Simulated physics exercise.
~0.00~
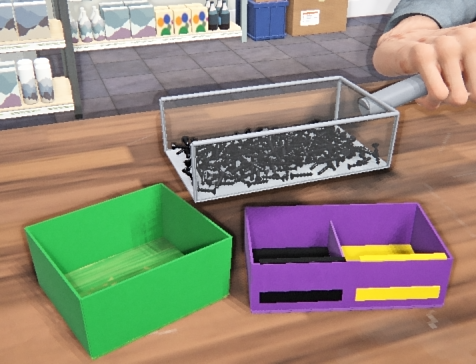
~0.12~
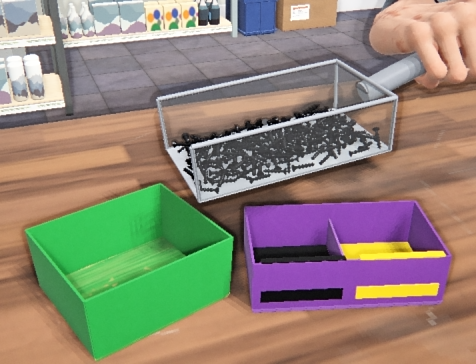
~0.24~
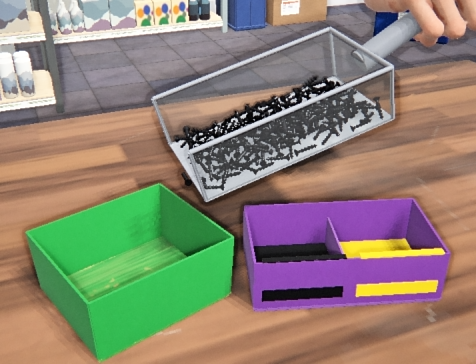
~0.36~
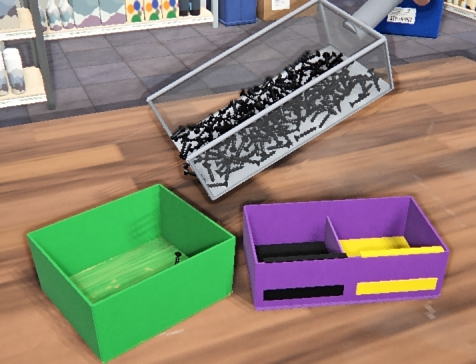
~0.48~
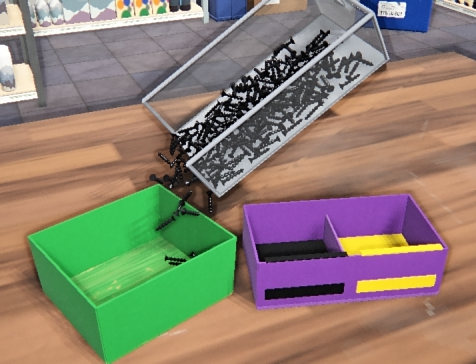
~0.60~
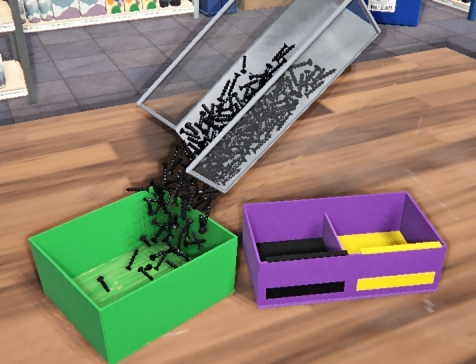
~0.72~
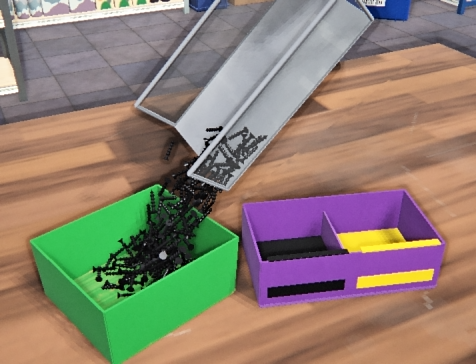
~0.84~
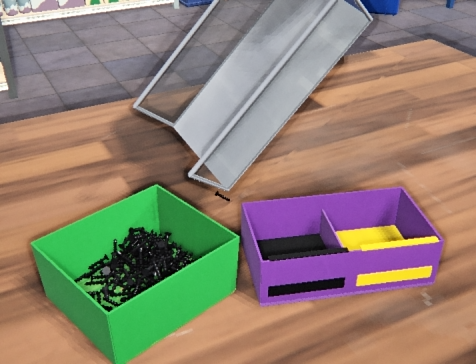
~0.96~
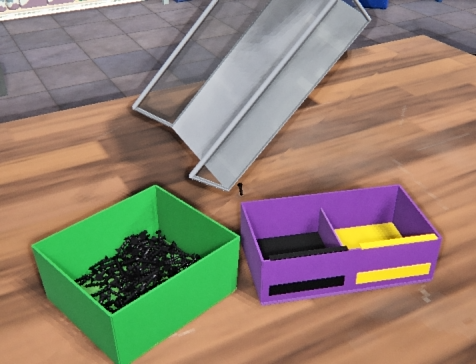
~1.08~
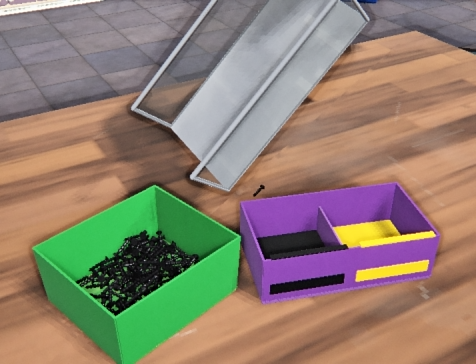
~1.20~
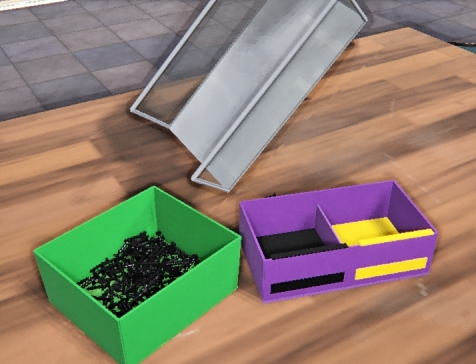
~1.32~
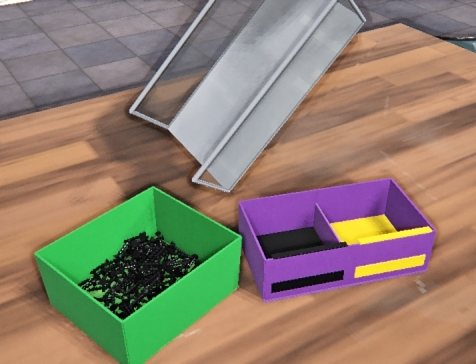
A hand tilted a clear scoop of black screws until they slid out of its open end into the green bin on the left, leaving the scoop empty and the purple bin with yellow and black sections beside it without a noticeable share.
